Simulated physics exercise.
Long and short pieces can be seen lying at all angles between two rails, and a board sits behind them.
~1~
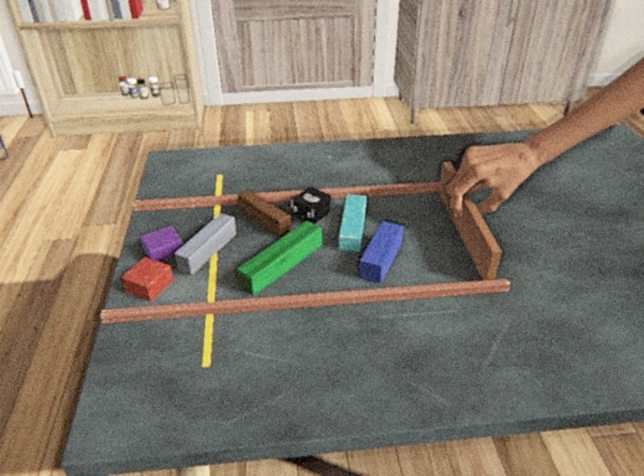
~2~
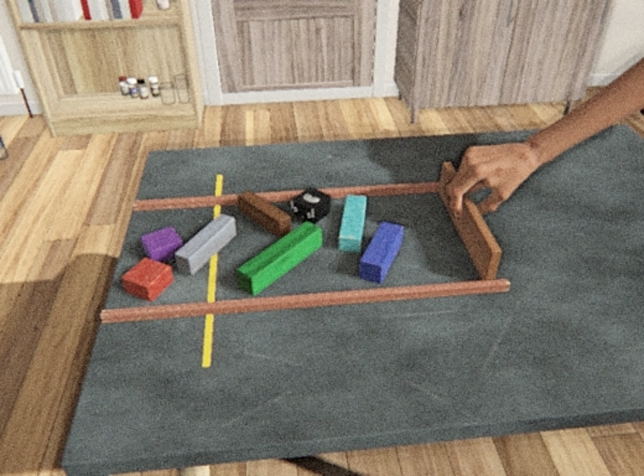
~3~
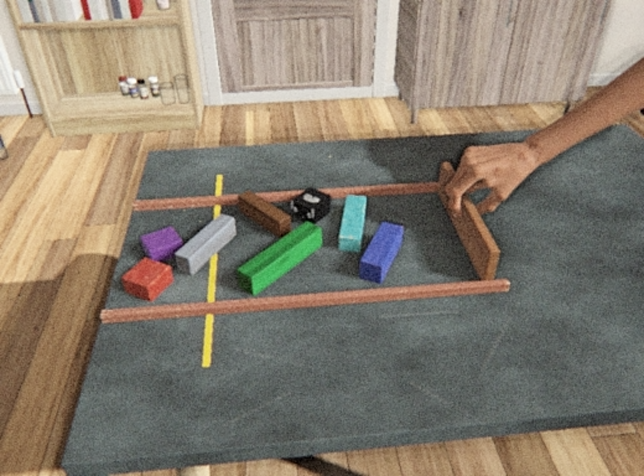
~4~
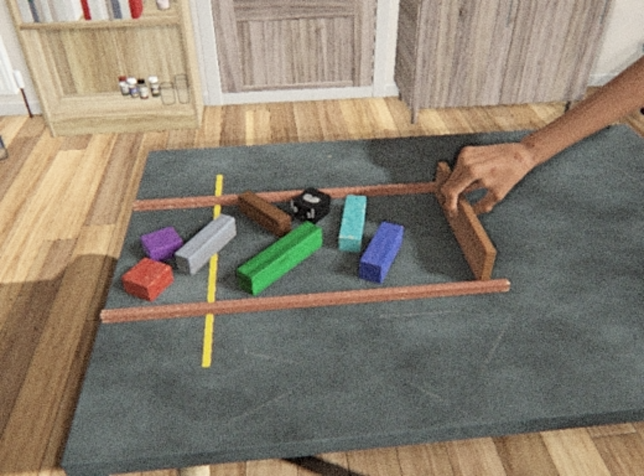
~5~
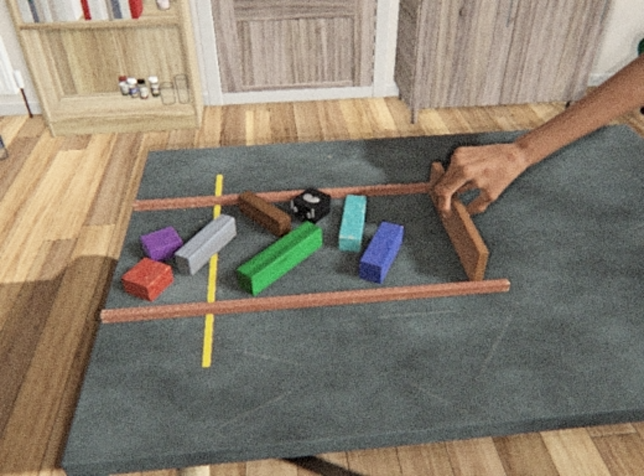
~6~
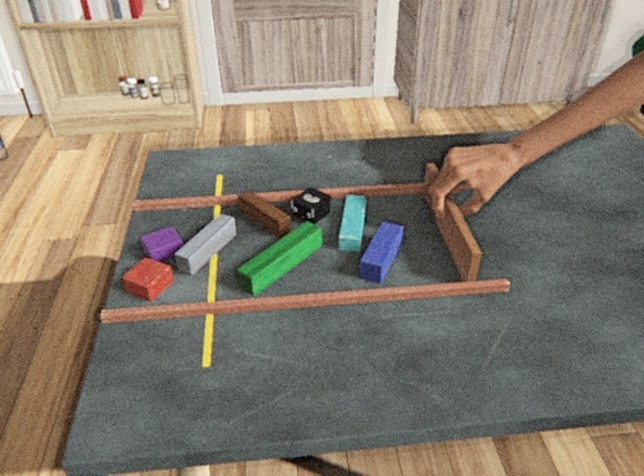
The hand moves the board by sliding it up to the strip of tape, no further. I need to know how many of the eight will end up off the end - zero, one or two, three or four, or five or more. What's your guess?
Just one or two.
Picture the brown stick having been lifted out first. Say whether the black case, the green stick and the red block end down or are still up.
Note: Black case is on by the end; green stick is on by the end; red block is on by the end.
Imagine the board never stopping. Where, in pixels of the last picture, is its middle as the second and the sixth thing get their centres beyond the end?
For the first, roughly (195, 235); for the next, roughly (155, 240).
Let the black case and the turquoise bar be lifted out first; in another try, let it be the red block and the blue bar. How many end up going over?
0 in the first case and 0 in the second.
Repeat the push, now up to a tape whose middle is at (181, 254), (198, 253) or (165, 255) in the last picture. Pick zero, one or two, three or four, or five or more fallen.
Result per tape, as listed: Three to four; either one or two; at least five.
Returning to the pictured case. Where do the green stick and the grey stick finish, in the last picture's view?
Result: One at about (158, 268), the other at about (134, 253).
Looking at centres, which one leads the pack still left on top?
It is the red block.
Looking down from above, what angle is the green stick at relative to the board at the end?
It works out to near 15°.
Soon after, none off yet; red block at rest near (148, 279); purple block at rest near (162, 245); grey stick at rest near (207, 243).
In the end, the number that fall off is one or two; gone, purple block.
